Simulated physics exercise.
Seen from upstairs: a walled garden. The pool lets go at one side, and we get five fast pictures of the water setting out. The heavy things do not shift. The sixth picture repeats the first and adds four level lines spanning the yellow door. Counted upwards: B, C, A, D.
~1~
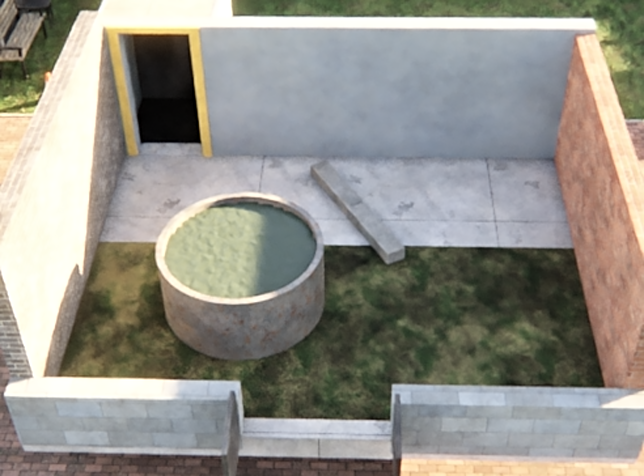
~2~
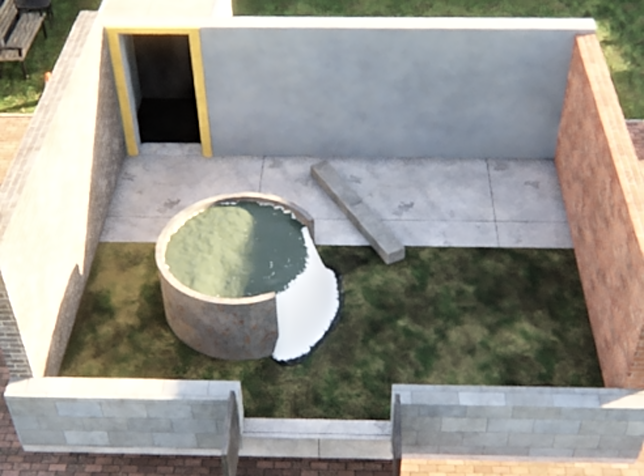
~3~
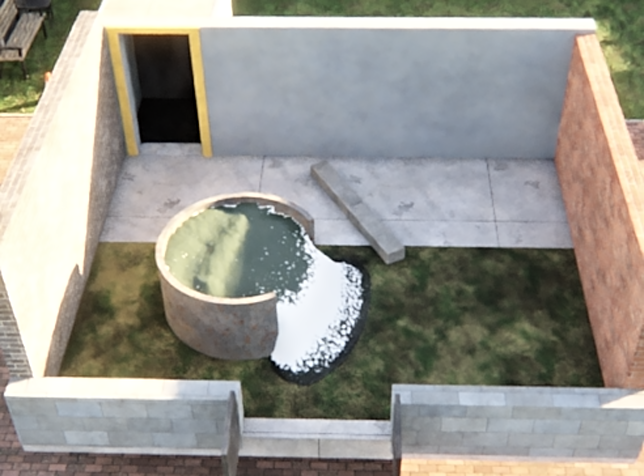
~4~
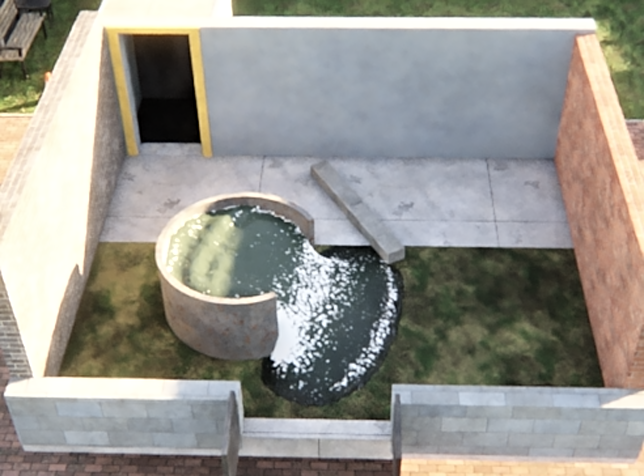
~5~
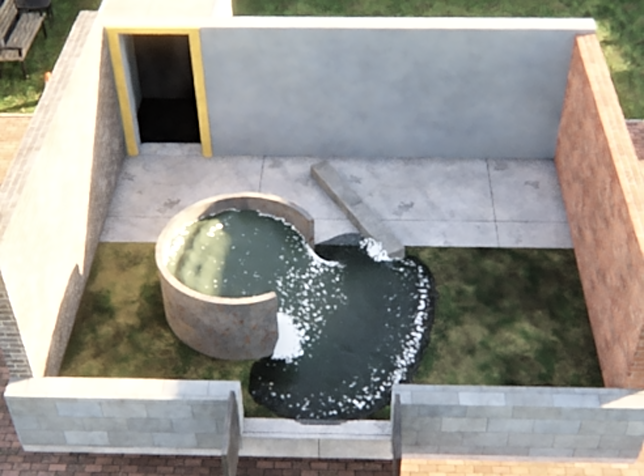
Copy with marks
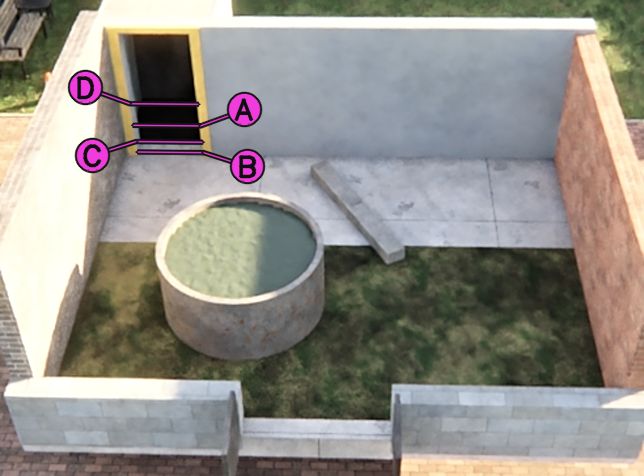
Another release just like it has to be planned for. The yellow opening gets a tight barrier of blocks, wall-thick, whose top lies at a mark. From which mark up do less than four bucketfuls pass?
I would pick mark B.
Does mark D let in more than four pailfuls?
No, that is safe.
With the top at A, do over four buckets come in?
No.
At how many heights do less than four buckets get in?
All of them.
On the marked copy, A at (166, 125); B at (170, 152); C at (169, 141); D at (163, 104); from the bottom up B, C, A, D.
Choosing A, nothing gets over.
Choosing B, a splash gets over, under a bucket.
Choosing C, nothing gets over.
Choosing D, nothing gets over.
